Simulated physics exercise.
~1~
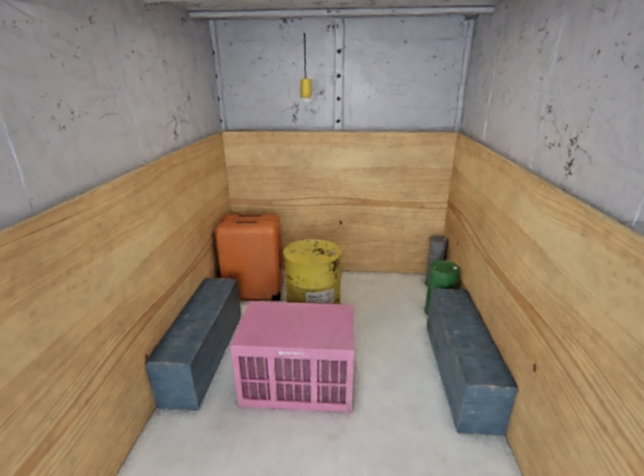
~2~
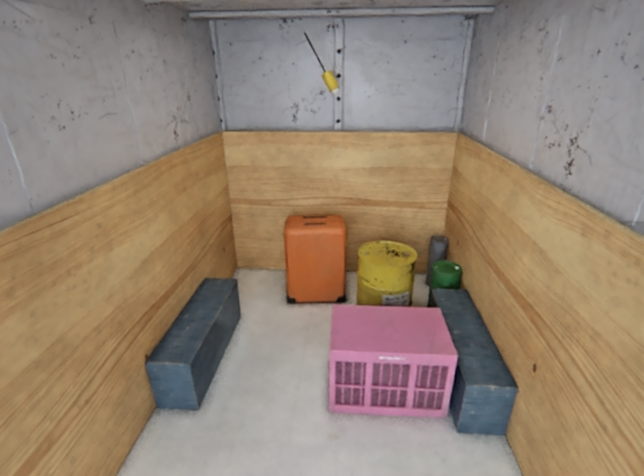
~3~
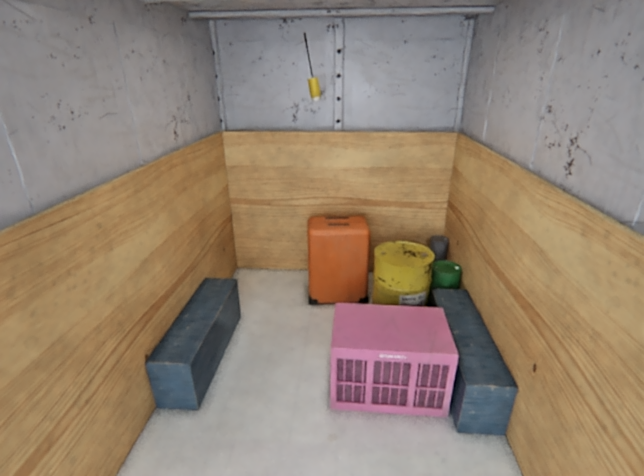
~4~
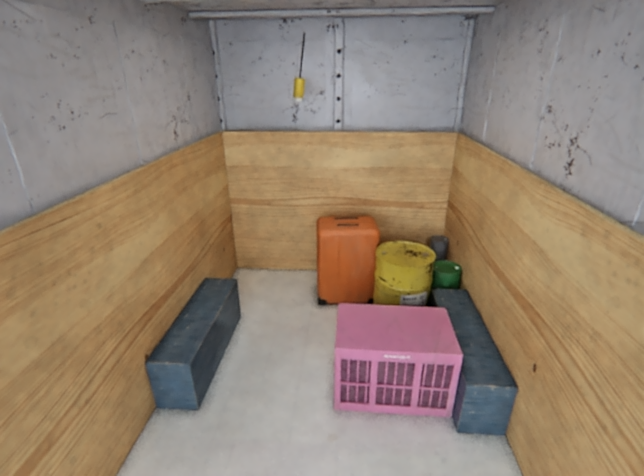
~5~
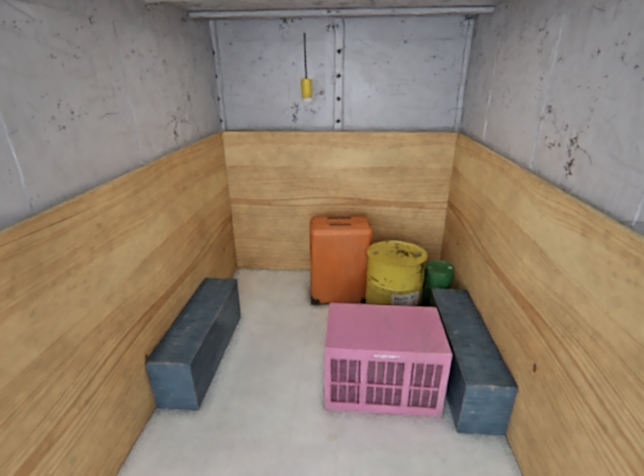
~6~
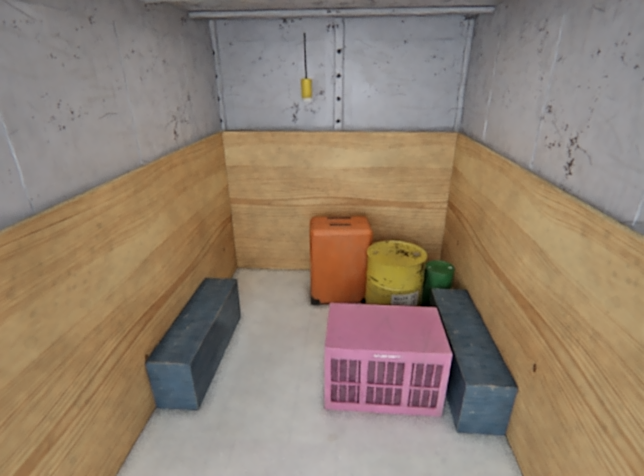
Pink chest, orange case and yellow drum sliding right across a van's load bay, then shifting slightly left and coming to rest.
